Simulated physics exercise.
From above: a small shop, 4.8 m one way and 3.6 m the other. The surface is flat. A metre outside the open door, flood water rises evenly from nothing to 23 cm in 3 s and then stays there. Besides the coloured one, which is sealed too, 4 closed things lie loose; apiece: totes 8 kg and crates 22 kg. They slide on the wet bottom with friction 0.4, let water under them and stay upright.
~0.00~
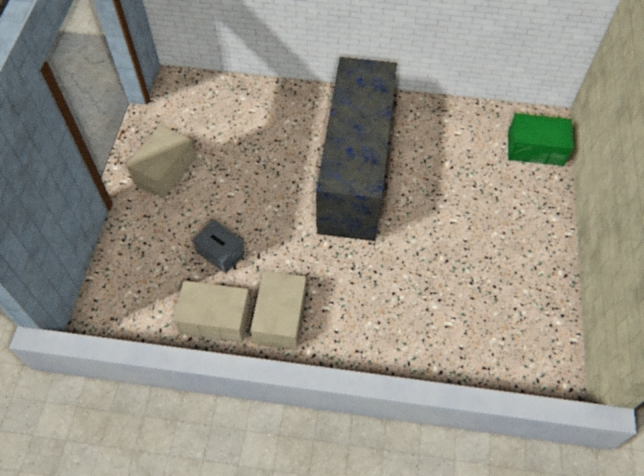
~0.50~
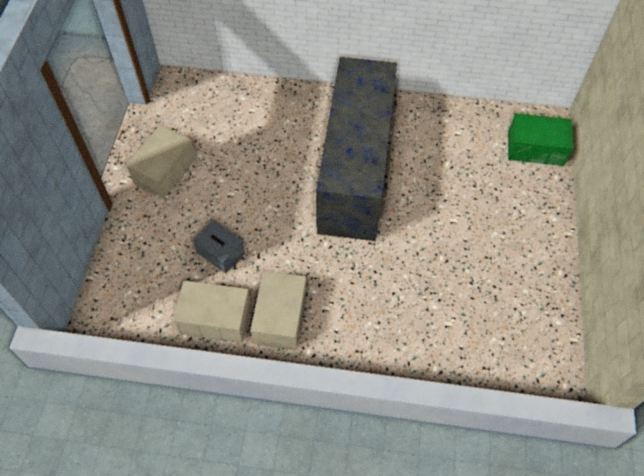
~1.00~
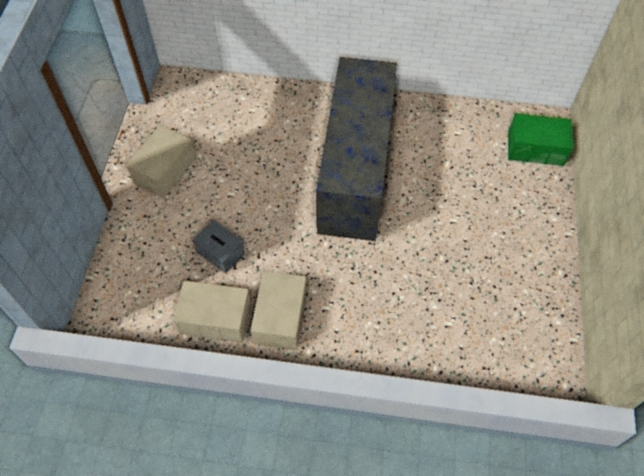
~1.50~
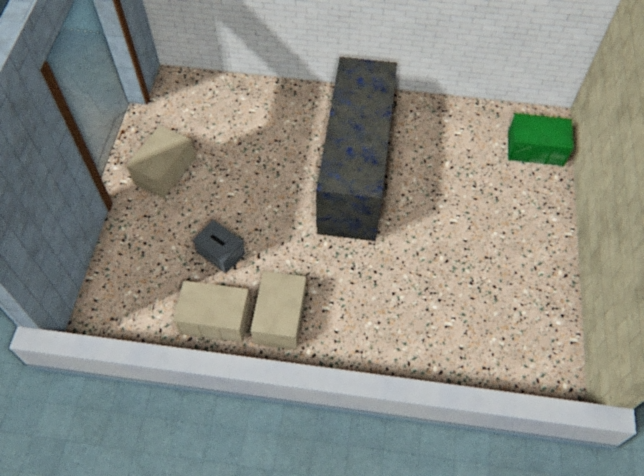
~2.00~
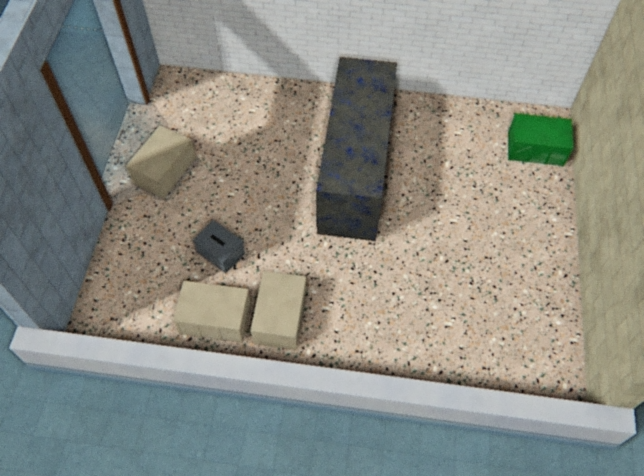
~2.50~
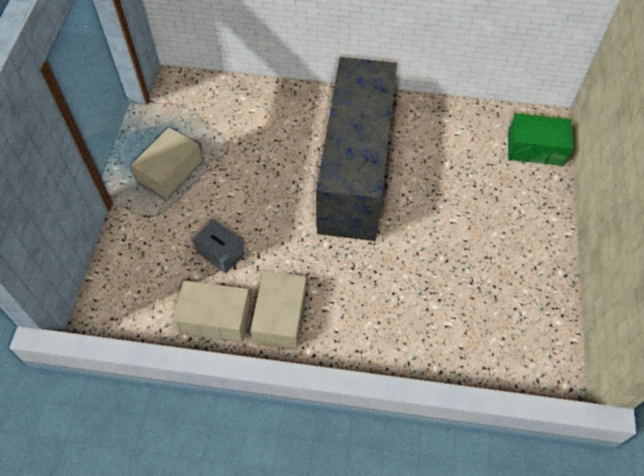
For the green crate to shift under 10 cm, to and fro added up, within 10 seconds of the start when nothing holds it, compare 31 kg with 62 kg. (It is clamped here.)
I expect that the smaller load will do.
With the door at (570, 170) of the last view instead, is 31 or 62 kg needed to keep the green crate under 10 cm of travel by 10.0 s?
Then only the higher weight holds it.
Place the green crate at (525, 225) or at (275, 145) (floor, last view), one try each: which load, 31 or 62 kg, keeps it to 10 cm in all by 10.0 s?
In turn: Either load holds; only the larger holds.
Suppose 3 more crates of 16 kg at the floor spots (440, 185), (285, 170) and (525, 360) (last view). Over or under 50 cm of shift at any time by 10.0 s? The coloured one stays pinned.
In turn: Short of it, more, short of it.
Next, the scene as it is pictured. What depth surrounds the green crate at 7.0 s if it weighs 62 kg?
Roughly 7 cm.
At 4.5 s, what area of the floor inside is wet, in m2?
Roughly 7.0 m2.
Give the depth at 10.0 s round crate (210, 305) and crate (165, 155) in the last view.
Roughly 10 and 8 cm.
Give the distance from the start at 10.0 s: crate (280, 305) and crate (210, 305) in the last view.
In turn: 250 cm, 100 cm.
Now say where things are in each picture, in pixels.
In the first picture, the green crate at (544, 130), on the bottom; 0.0 m2 under water; 0 of 5 have shifted.
In the second picture, the green crate at (544, 130) rests on the ground; 0.0 m2 under water; 0 of 5 have shifted.
In the third picture, the green crate at (544, 130), on the bottom; 0.0 m2 under water; 0 of 5 have shifted.
In the fourth picture, the green crate at (544, 130) rests on the ground; 0.0 m2 under water; 0 of 5 have shifted.
In the fifth picture, the green crate at (544, 130) rests on the ground; water covers 0.3 m2; 0 of 5 have shifted.
In the sixth picture, the green crate at (544, 130), on the bottom; water covers 0.8 m2; 1 of 5 have shifted.
After 3.5 s the green crate would be 0 cm from its start with 31 kg and 0 cm from its start with 62 kg; 0 cm of water round it then.
After 4.5 s the green crate would be 0 cm from its start with 31 kg and 0 cm from its start with 62 kg; 0 cm of water round it then.
After 7.0 s the green crate would be 0 cm from its start with 31 kg and 0 cm from its start with 62 kg; 7 cm of water round it then.
After 10.0 s the green crate would be 1 cm from its start with 31 kg and 0 cm from its start with 62 kg; 8 cm of water round it then.
